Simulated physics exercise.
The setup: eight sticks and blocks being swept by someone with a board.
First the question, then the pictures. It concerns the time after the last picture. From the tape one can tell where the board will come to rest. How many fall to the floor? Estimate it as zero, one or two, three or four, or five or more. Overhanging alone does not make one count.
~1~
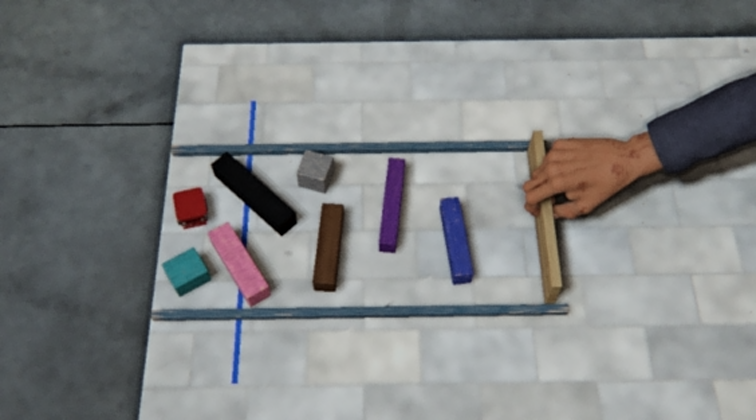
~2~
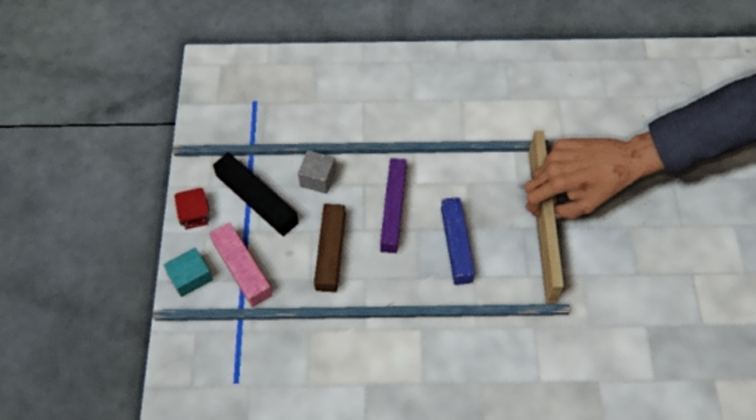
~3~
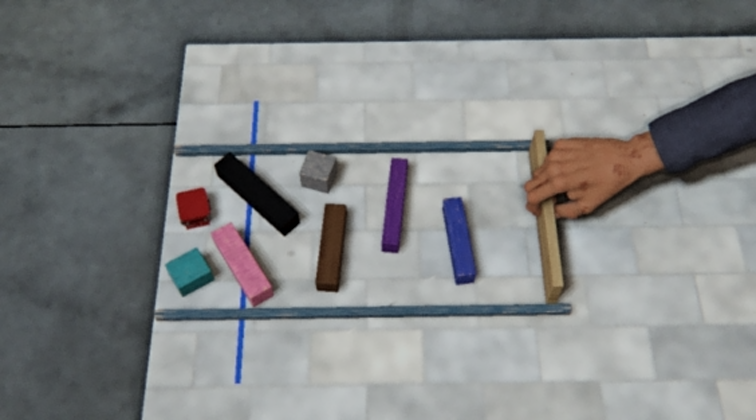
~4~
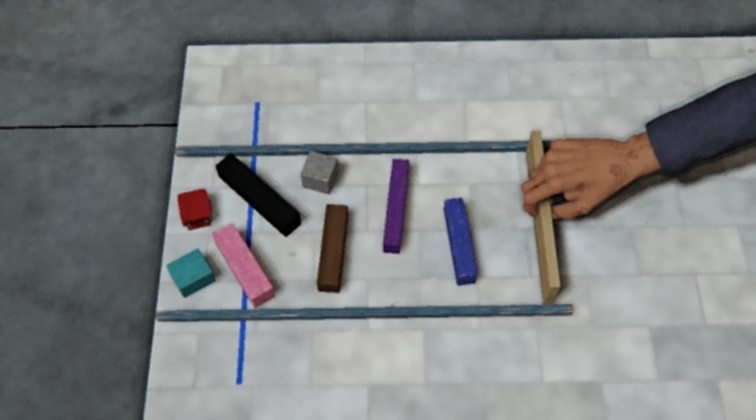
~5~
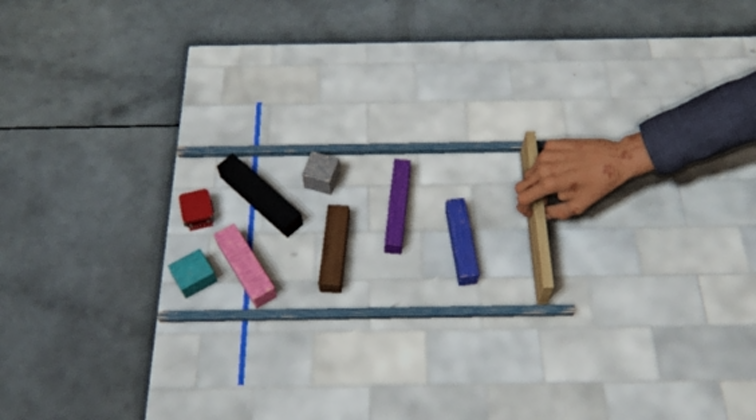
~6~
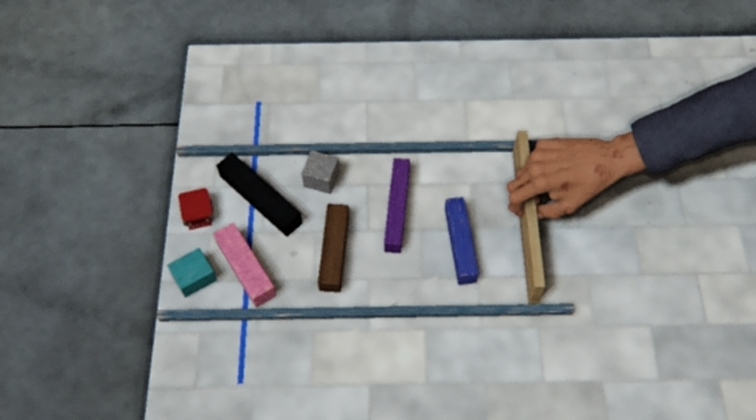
Falls: One or two.
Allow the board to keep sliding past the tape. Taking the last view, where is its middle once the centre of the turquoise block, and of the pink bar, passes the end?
Near (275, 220), then near (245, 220).
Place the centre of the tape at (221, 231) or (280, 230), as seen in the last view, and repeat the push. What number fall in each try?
Result, try by try: 4, 0.
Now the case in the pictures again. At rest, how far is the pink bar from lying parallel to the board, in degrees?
Angle: Roughly 30 degrees.
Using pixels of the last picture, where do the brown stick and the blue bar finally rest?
Brown stick: About (200, 249); blue bar: About (239, 243).
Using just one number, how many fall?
The number that fall is 2.
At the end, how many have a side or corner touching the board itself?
Tally at the end: 1.
Soon after, none off yet; red case at rest near (197, 209); turquoise block at rest near (192, 273); pink bar at rest near (245, 265).
Then, none off yet; red case moving near (190, 209); turquoise block moved a little near (175, 278); pink bar moved a little near (206, 268).
At rest, the number that fall off is one or two; fallen, turquoise block and red case.
